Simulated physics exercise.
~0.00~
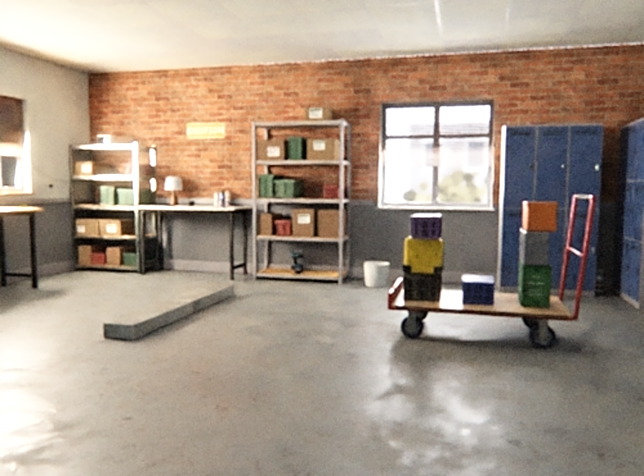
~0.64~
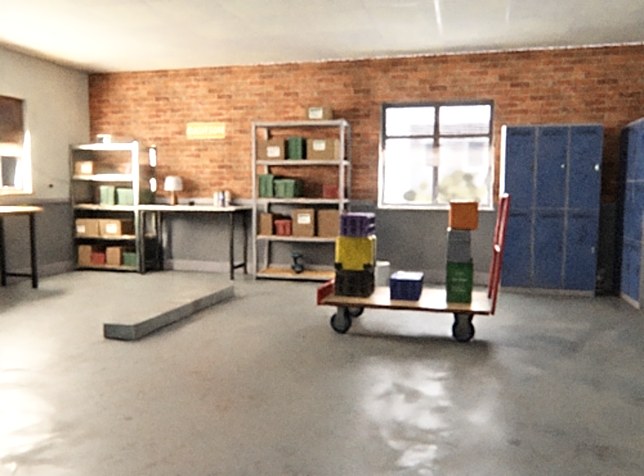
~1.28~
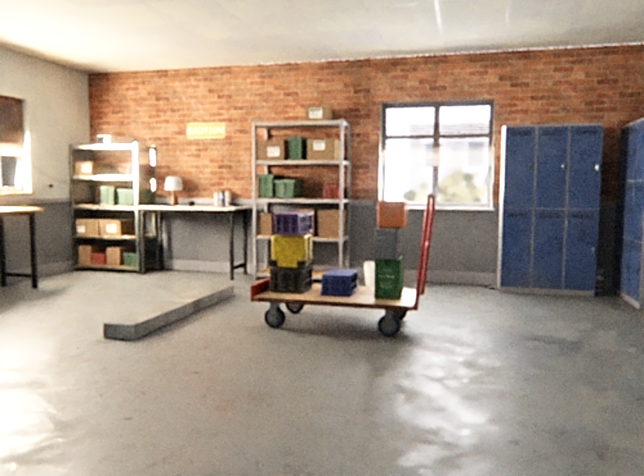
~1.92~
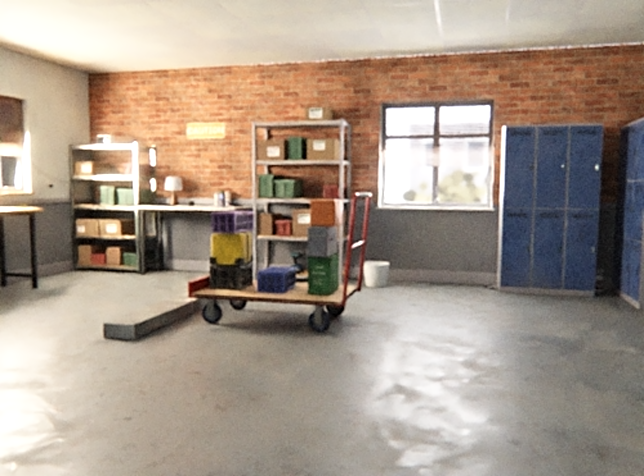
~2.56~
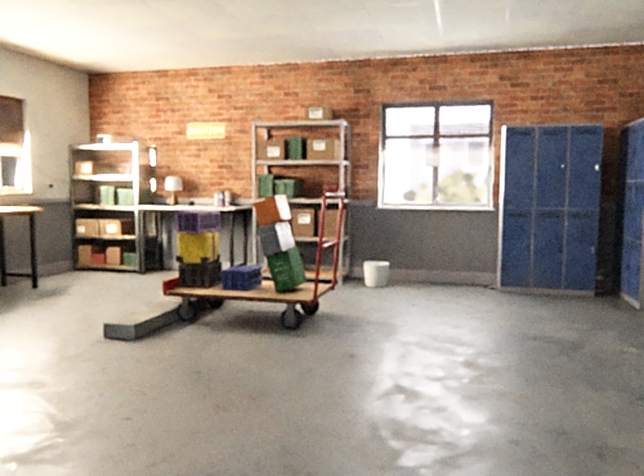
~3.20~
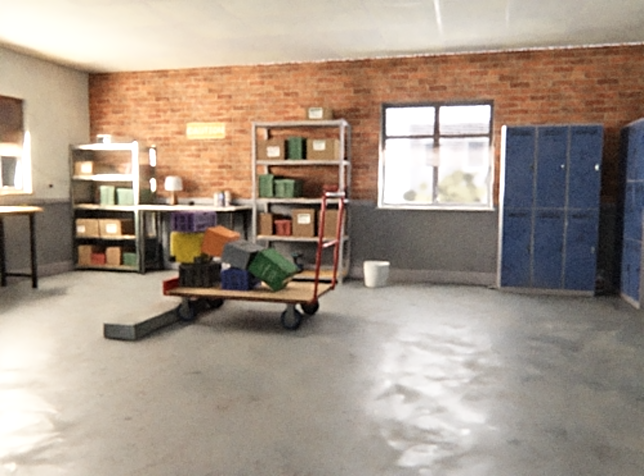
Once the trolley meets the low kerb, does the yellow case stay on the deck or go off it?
The yellow case stays on the deck, still upright in the left-hand stack between the black and purple crates.
